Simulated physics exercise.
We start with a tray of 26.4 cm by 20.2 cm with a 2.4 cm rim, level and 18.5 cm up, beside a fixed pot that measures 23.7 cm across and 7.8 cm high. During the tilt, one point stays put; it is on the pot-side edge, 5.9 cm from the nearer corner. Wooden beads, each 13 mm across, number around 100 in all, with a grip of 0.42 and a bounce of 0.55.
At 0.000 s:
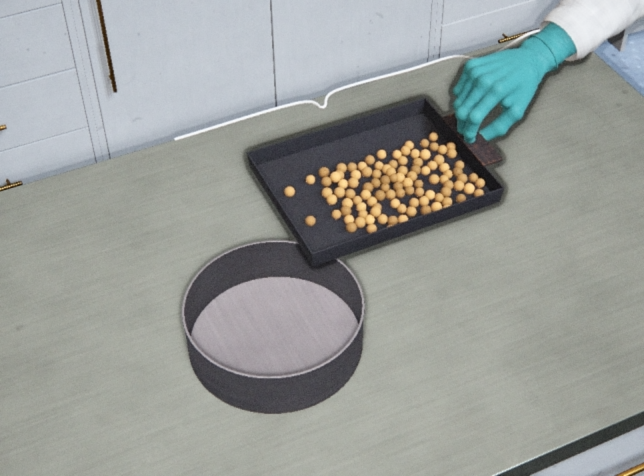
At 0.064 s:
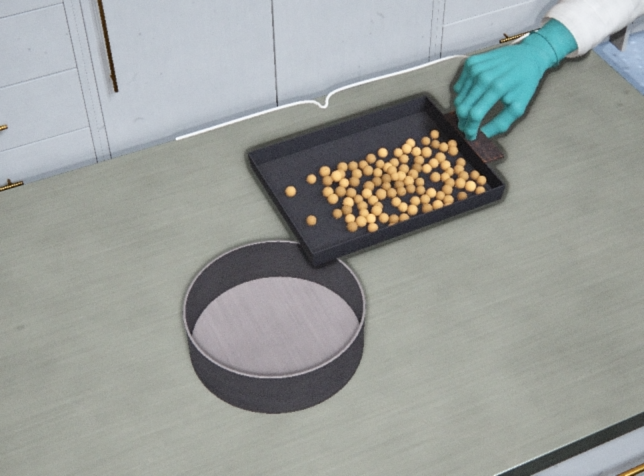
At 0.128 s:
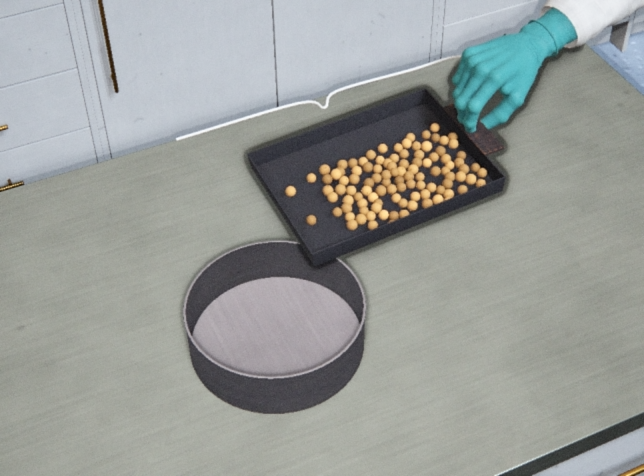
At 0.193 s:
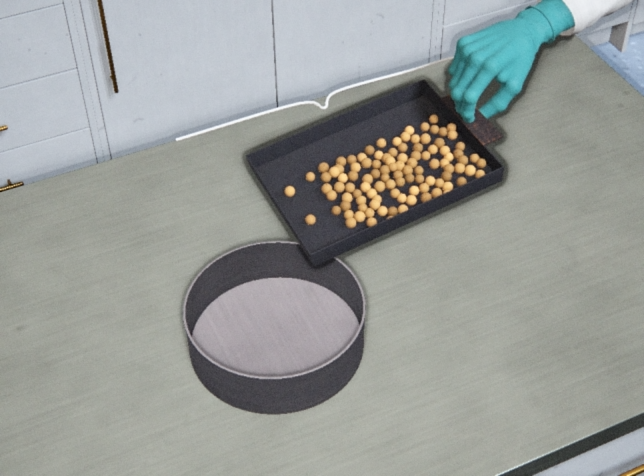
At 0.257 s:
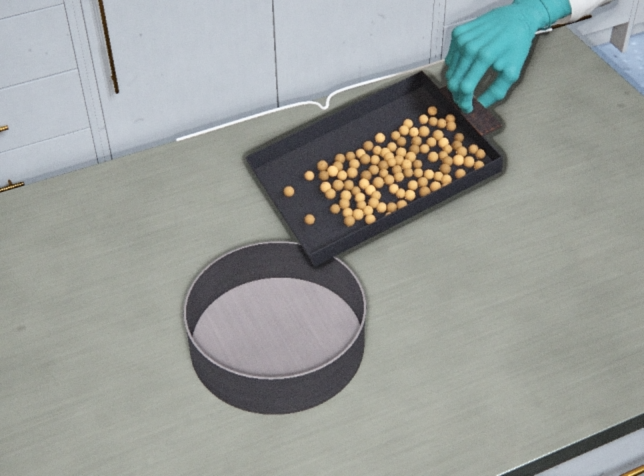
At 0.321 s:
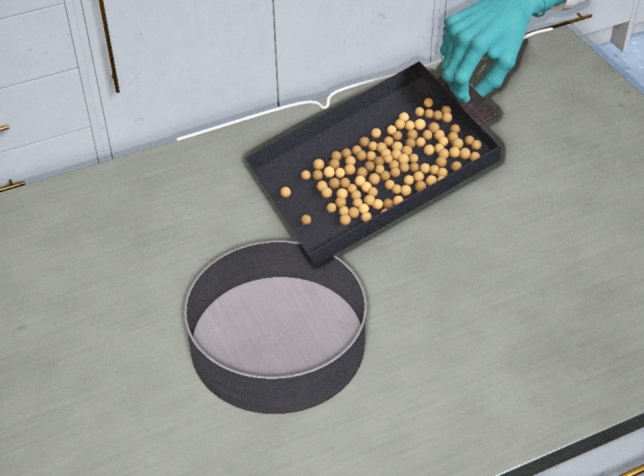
On a grey-green countertop in front of pale cabinets, a teal-gloved hand grips a dark tray of small round tan beads beside an empty round pot. The hand lifts the tray's right side slightly, then steadily higher, slanting it toward the pot while the beads stay clustered on it.
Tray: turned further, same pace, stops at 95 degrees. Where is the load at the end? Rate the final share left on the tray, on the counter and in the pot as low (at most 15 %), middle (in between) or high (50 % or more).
Tray - low; counter - middle; pot - high.
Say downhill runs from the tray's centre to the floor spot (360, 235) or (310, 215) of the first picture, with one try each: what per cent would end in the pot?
65 and 95 %.
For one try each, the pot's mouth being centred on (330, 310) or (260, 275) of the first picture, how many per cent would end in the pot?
About 20 and 95 per cent.
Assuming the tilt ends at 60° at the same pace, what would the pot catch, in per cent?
Estimate: Roughly 0 percent.
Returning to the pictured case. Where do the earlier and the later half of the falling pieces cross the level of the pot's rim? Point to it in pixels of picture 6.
First near (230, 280), later near (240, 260).
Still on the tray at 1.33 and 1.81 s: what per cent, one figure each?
I'd say roughly 100, then roughly 50.
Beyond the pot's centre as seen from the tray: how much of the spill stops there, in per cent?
Near 70 in a hundred.
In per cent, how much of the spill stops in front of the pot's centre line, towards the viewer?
Roughly 0 per cent.
After 0.93 s, tilt 54 degrees; the tray holds 100 %, the pot 0 %.
After 1.33 s, tilt 78 degrees; the tray holds 100 %, the pot 0 %.
After 1.81 s, tilt 95 degrees; the tray holds 50 %, the pot 5 %.
In the end, at 3.1 s, tray 0 %, counter 30 %, pot 70 %.
